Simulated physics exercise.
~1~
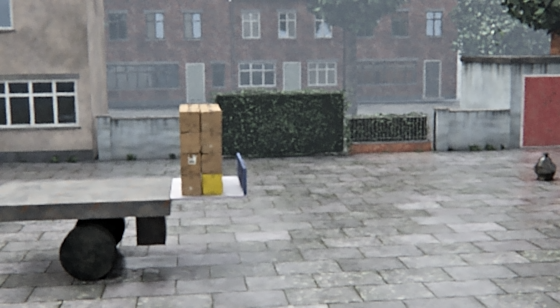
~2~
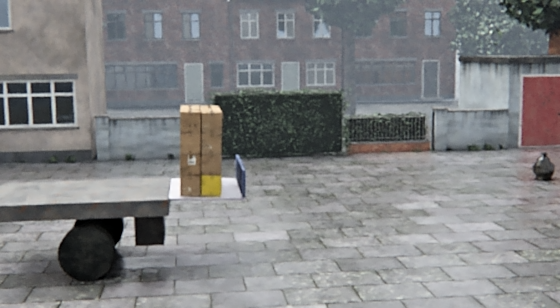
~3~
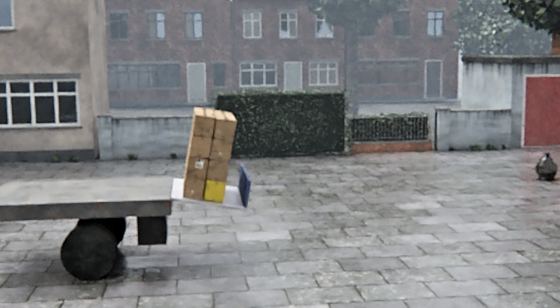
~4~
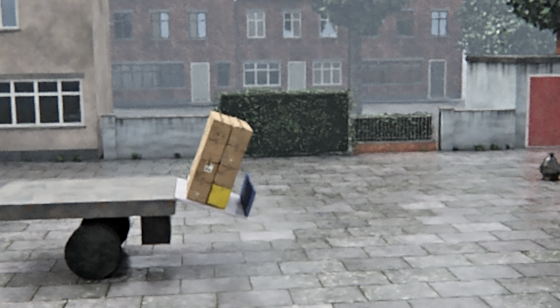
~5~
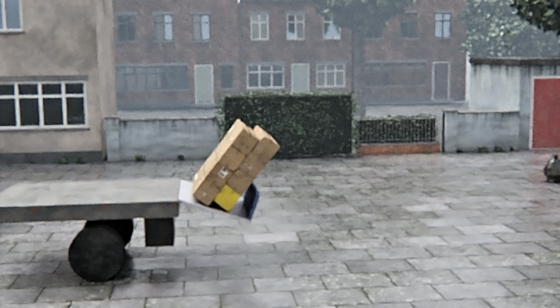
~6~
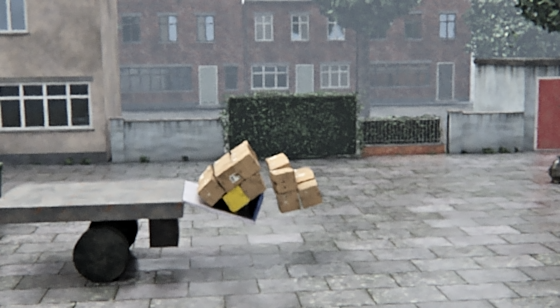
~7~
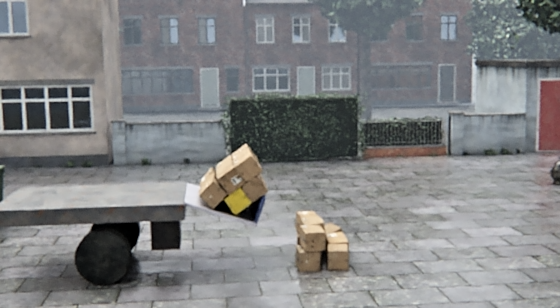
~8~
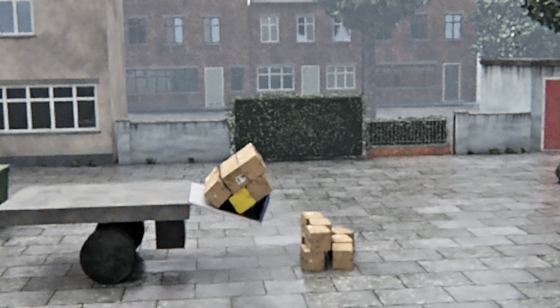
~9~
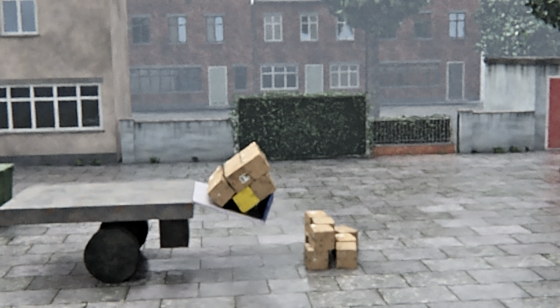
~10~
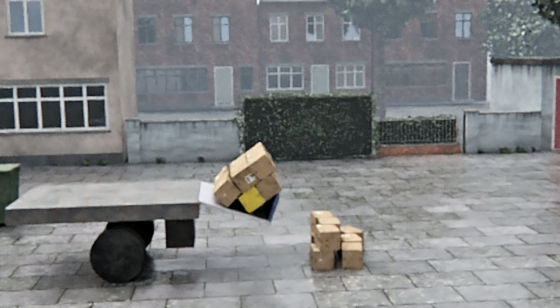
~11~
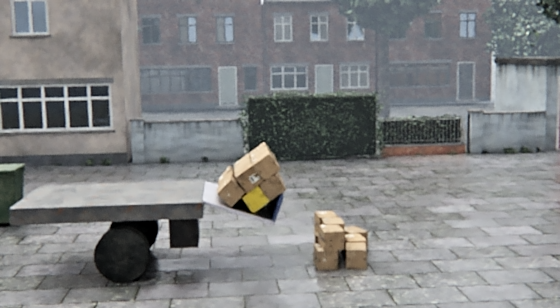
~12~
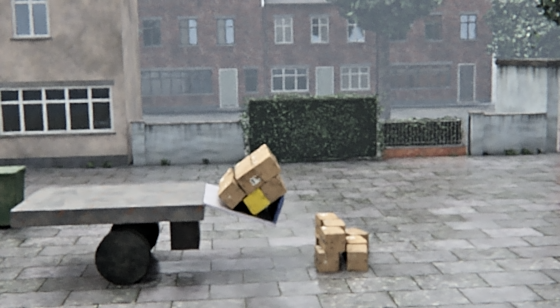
Stacked cartons tipping on a flatbed's sagging rear flap, some tumbling to the wet paving while the yellow-labelled one stays aboard, tilted.
